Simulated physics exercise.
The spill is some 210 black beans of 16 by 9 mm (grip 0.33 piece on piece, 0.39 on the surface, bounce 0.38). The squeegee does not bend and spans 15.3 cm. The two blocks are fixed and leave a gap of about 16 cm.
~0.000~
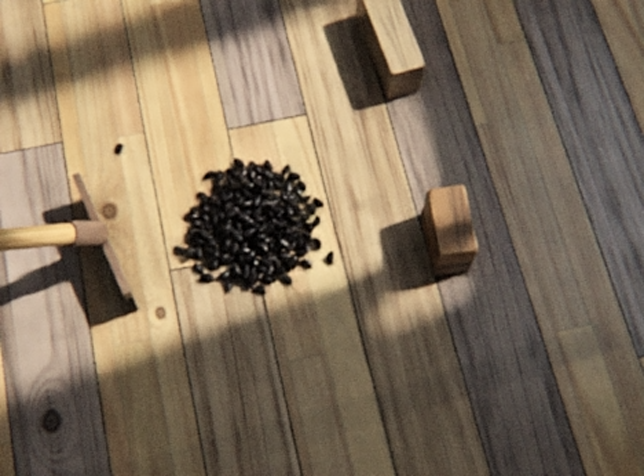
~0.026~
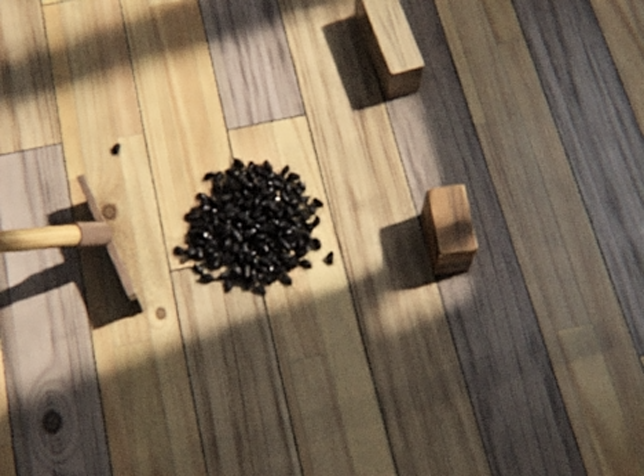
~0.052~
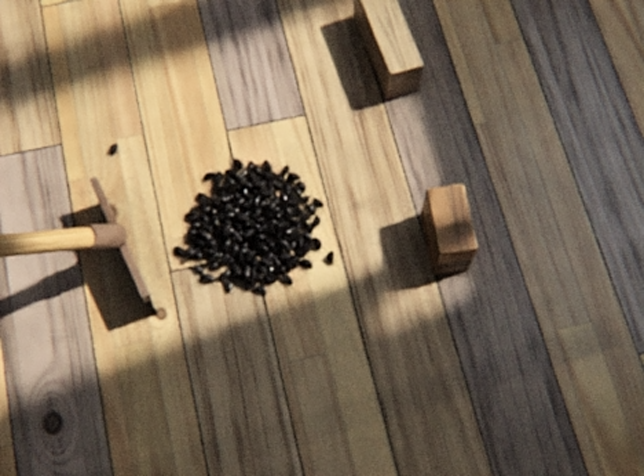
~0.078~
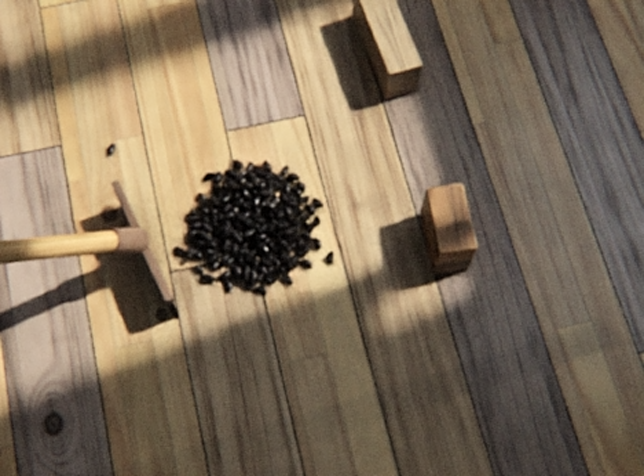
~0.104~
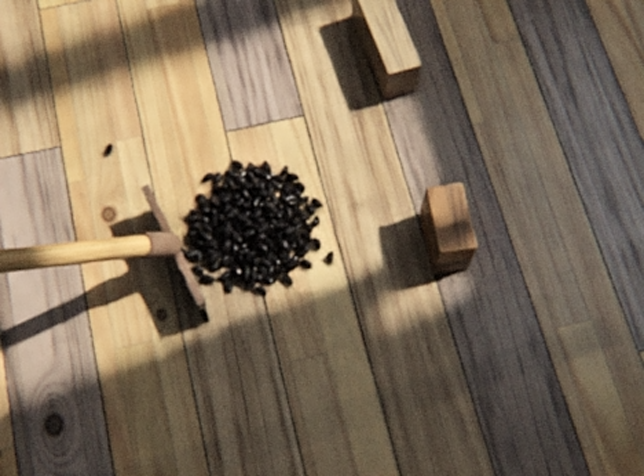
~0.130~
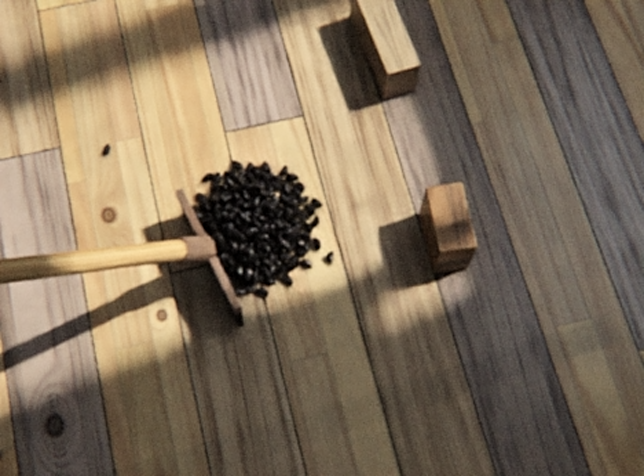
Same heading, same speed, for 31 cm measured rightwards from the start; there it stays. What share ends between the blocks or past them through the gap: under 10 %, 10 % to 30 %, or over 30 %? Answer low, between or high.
In or through the gap: Between.
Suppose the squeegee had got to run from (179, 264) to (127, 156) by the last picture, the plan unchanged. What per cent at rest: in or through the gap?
Through 25.
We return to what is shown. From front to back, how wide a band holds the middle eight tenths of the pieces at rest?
About 24 cm.
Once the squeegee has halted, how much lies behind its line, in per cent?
About 30 per cent.
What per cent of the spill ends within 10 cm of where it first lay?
About 25 per cent.
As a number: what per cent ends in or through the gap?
Some 15 per cent.
After 0.27 s, squeegee 30 cm from its start, spill 21 cm wide; round the near block 5 %, held up before the blocks 95 %.
Then, at 0.41 s, squeegee 33 cm from its start, spill 28 cm wide; in or through the gap 10 %, round the near block 15 %, held up before the blocks 75 %.
After 0.53 s, squeegee 33 cm from its start, spill 31 cm wide; in or through the gap 15 %, round the near block 15 %, held up before the blocks 70 %.
In the end, at 2.4 s, in or through the gap 15 %, round the near block 15 %, round the far block 0 %, held up before the blocks 70 %.
